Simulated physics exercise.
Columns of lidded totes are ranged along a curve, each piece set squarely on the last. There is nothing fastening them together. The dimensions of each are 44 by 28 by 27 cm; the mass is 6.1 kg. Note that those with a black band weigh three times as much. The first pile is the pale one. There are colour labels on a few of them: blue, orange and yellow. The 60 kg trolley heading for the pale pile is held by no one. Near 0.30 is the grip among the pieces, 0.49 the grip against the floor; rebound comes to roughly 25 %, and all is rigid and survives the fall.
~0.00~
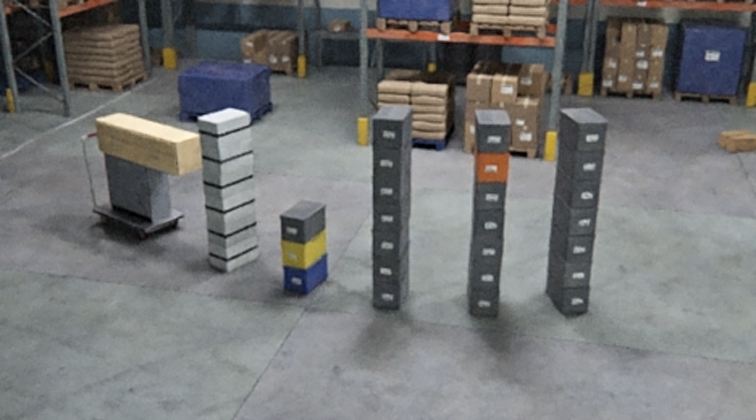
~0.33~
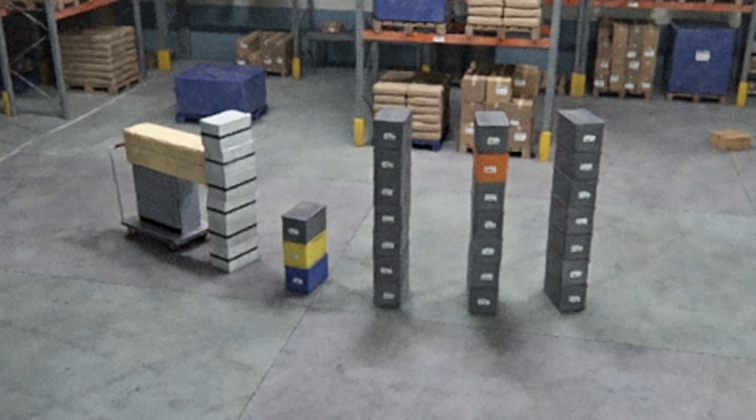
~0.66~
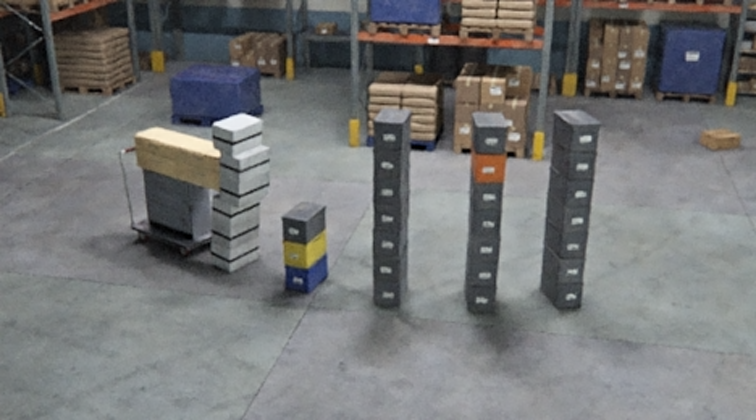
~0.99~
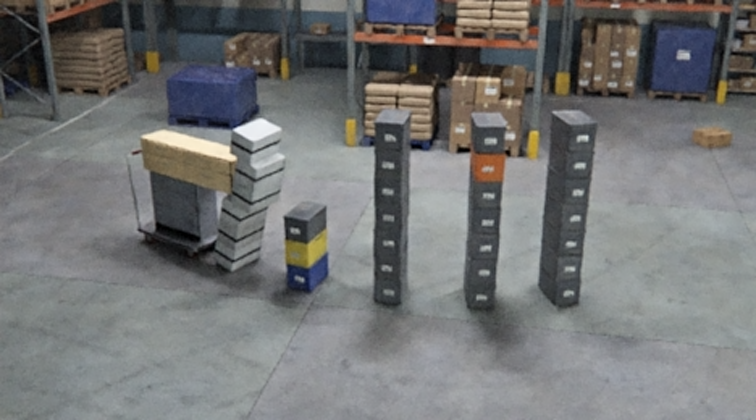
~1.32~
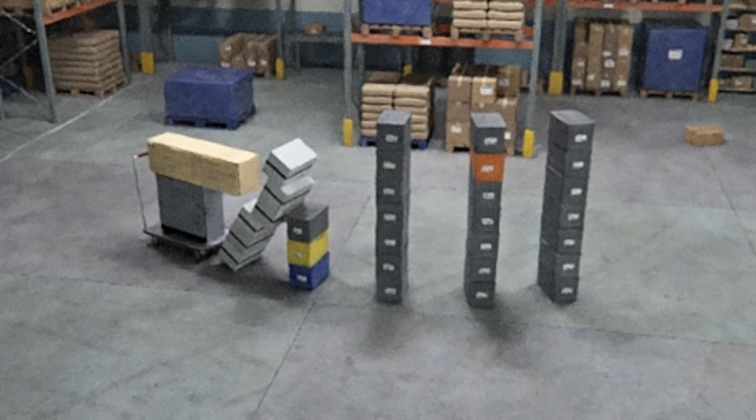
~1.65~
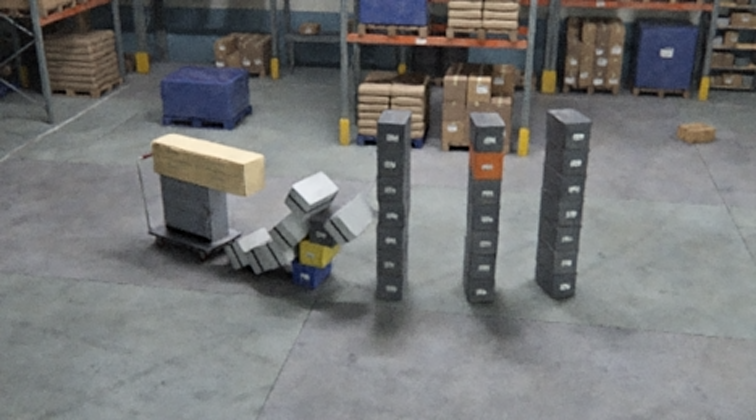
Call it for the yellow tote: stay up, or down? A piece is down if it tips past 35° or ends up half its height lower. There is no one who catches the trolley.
Down.
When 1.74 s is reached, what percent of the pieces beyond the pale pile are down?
0 %.
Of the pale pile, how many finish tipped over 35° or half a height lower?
Exactly 6 pale pieces do.
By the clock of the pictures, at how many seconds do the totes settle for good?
Somewhere close to 4.0 s.
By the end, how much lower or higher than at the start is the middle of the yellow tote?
Lower by close to 20 cm.
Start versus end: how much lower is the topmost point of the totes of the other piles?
Roughly 0 centimetres lower at the end.
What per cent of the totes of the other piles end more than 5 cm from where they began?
The share is 40 %.
After 1.74 s, 6 of the pale pile down; none of the 24 other totes down, 6 disturbed; yellow tote leaning 6°; blue tote leaning 5°.
After 1.96 s, 6 of the pale pile down; 2 of the 24 other totes down; yellow tote leaning 46°, 8 cm lower; blue tote shifted 8 cm.
After 2.56 s, 6 of the pale pile down; 2 of the 24 other totes down; yellow tote leaning 67°, 22 cm lower; blue tote shifted 7 cm.
At rest (4.3 s), 6 of the pale pile down; 2 of the 24 other totes down; yellow tote leaning 68°, 22 cm lower; blue tote shifted 7 cm; orange tote unmoved. As the last picture would show them, middles, yellow tote near (347, 268), blue tote near (317, 269).
